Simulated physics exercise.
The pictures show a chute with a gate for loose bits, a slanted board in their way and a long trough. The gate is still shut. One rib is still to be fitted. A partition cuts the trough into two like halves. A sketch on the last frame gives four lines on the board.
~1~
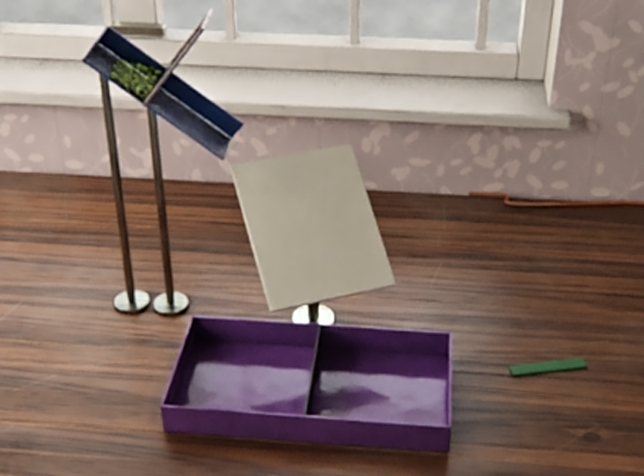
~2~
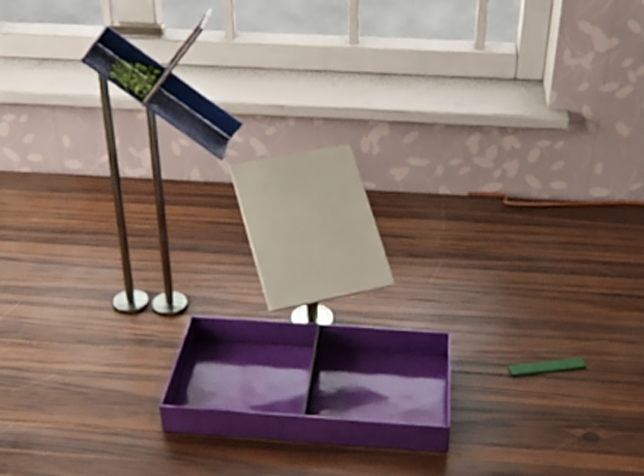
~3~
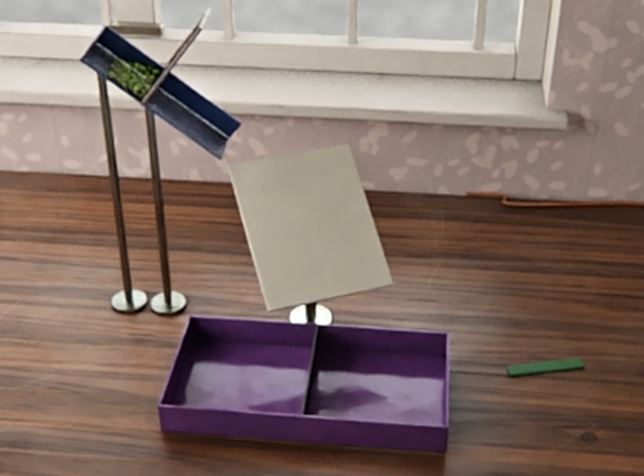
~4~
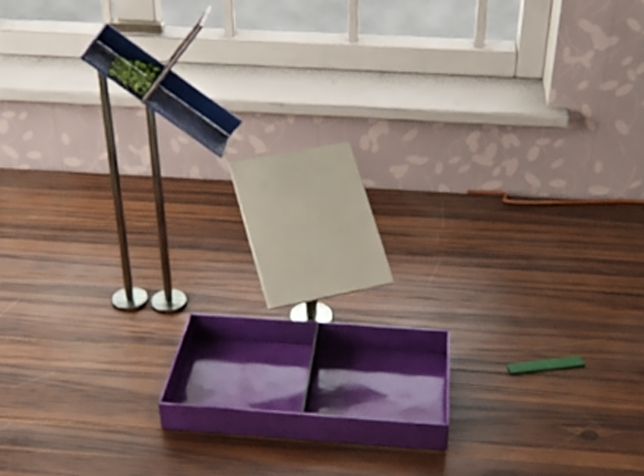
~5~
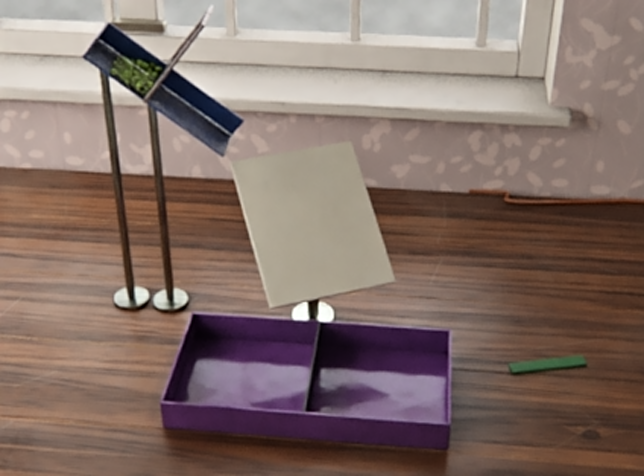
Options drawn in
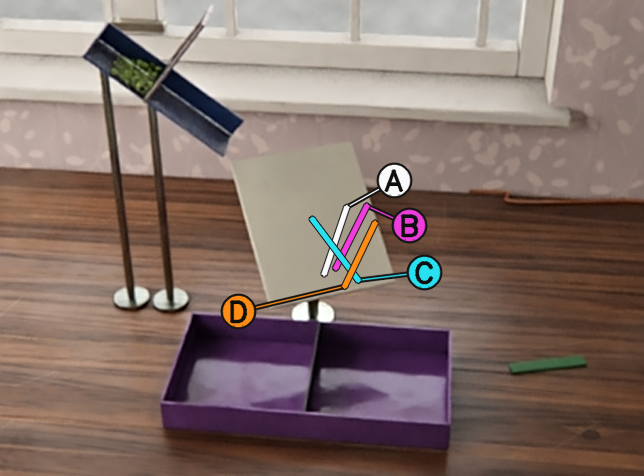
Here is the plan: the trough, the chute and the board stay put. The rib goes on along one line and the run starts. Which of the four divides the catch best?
Choose A.
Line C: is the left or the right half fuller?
The right half.
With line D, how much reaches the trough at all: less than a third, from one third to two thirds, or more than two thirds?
More than two thirds.
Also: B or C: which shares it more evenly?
That is line B.
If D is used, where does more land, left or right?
The right half.
On the marked copy, line A from (346, 207) to (324, 273); line B from (366, 205) to (335, 268); line C from (312, 219) to (358, 280); line D from (375, 222) to (344, 286).
For line A, of what is caught, about half in the left half, about half in the right.
For line B, of what is caught, a small part in the left half, most in the right.
For line C, of what is caught, a stray few in the left half, nearly all in the right.
For line D, of what is caught, a small part in the left half, nearly all in the right.
